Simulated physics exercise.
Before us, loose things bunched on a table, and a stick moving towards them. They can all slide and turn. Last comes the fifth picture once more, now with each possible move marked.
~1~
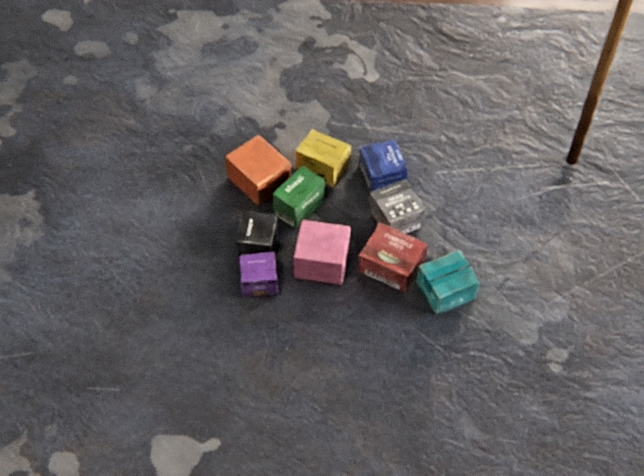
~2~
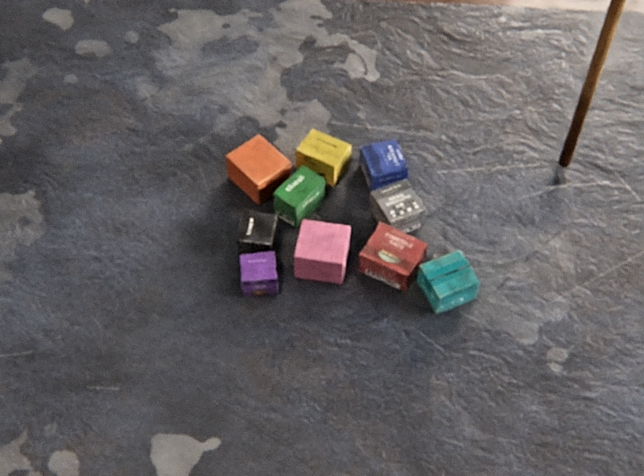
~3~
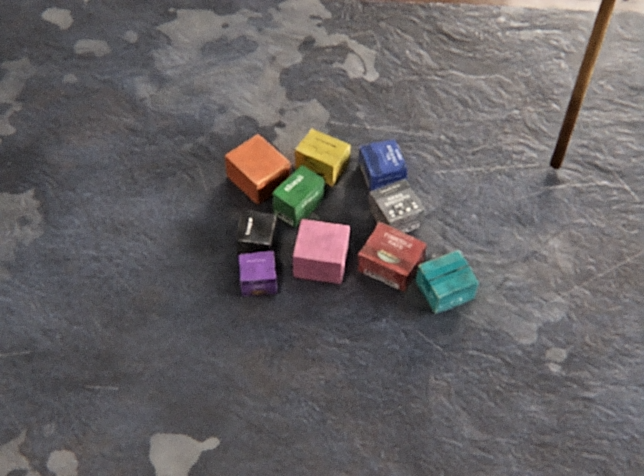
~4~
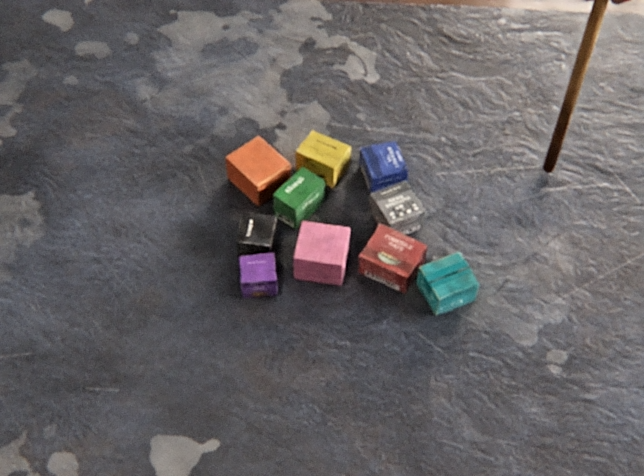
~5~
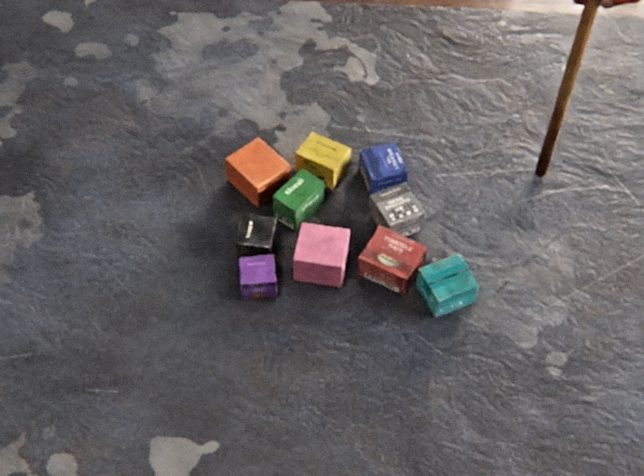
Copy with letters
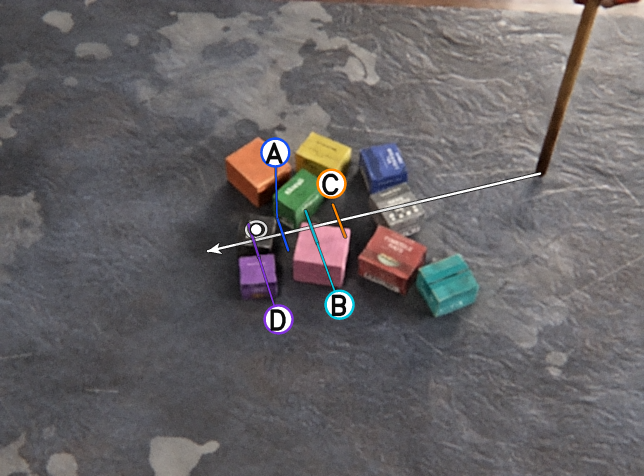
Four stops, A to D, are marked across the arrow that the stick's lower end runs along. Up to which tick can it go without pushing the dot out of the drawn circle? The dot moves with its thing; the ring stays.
Up to mark A.
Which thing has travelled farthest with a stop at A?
It is the grey packet.
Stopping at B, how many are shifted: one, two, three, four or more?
In all, three.
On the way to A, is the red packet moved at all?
Yes.
On the marked copy, A at (282, 234); B at (311, 227); C at (339, 221); D at (253, 241); the arrow from (540, 174) to (207, 251); the white dot at (256, 230).
With A. Early on, foot of the stick (451, 196).
Further on, foot of the stick (359, 217); grey packet (357, 229); red packet (390, 270).
At the end, foot of the stick (282, 235); grey packet (350, 234); pink block (316, 267); the dot is still in its ring.
As for the rest, B keeps the dot in but is short; C keeps the dot in but is short; D shifts the dotted thing to (233, 247).
